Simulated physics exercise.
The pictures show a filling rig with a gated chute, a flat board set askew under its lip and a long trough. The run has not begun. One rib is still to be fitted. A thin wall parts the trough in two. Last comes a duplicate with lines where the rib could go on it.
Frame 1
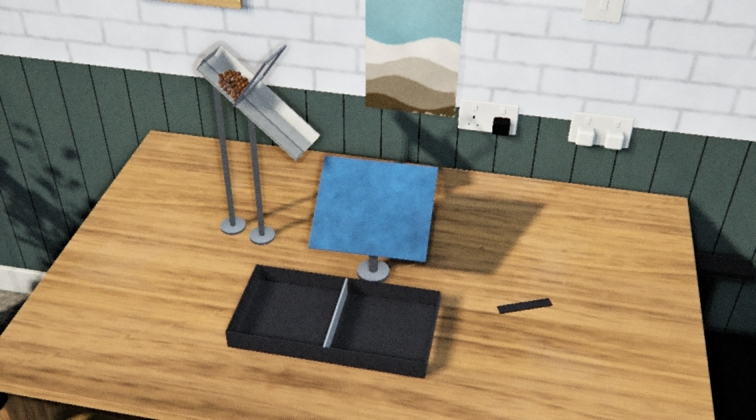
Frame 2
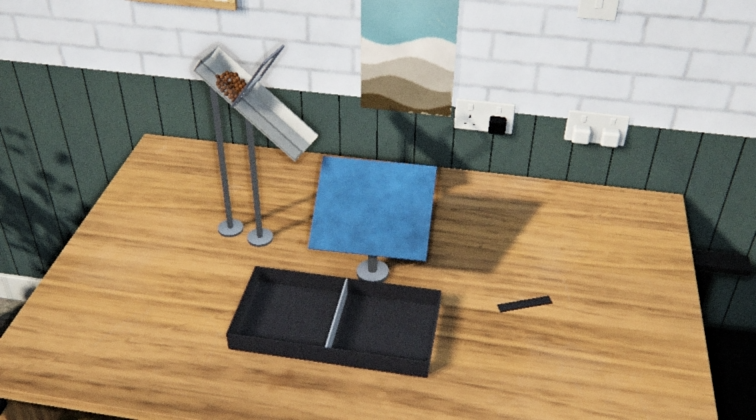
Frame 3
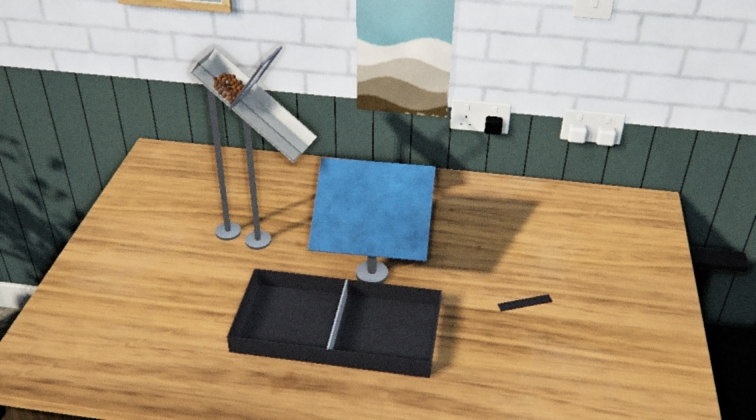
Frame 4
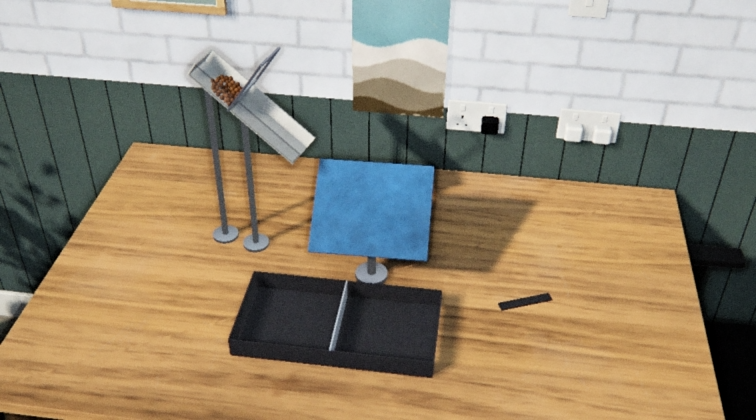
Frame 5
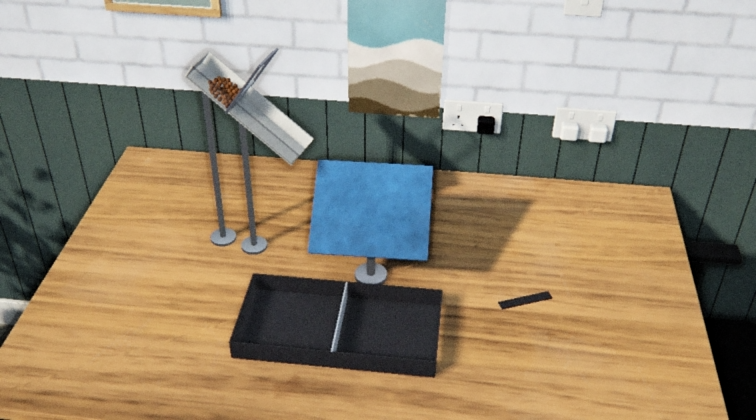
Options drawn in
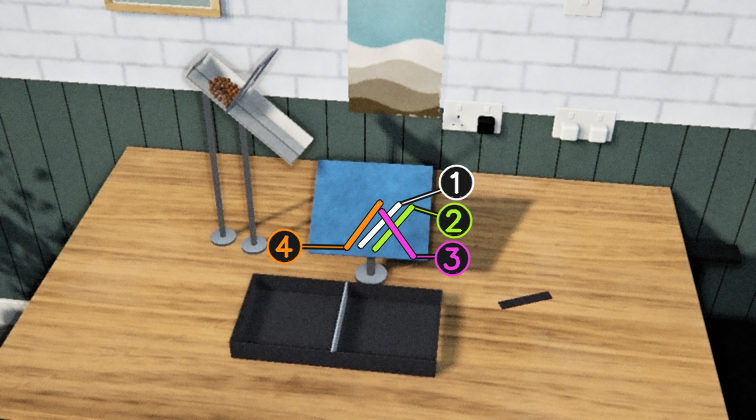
Blue tilted board standing behind a divided black trough beside a raised chute of brown balls, all still as the view drifts slightly.
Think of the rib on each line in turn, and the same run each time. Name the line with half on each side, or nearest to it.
Choose 1.
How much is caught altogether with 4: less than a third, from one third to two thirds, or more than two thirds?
More than two thirds.
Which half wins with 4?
The left half.
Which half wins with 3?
More lands on the right.
On the marked copy, line 1 from (398, 204) to (360, 245); line 2 from (411, 207) to (375, 249); line 3 from (381, 211) to (413, 256); line 4 from (379, 203) to (346, 247).
With 1, of what is caught, close to two thirds in the left half, close to a third in the right.
With 2, of what is caught, close to a quarter in the left half, the bulk in the right.
With 3, of what is caught, a small share in the left half, the bulk in the right.
With 4, of what is caught, the bulk in the left half, a small share in the right.
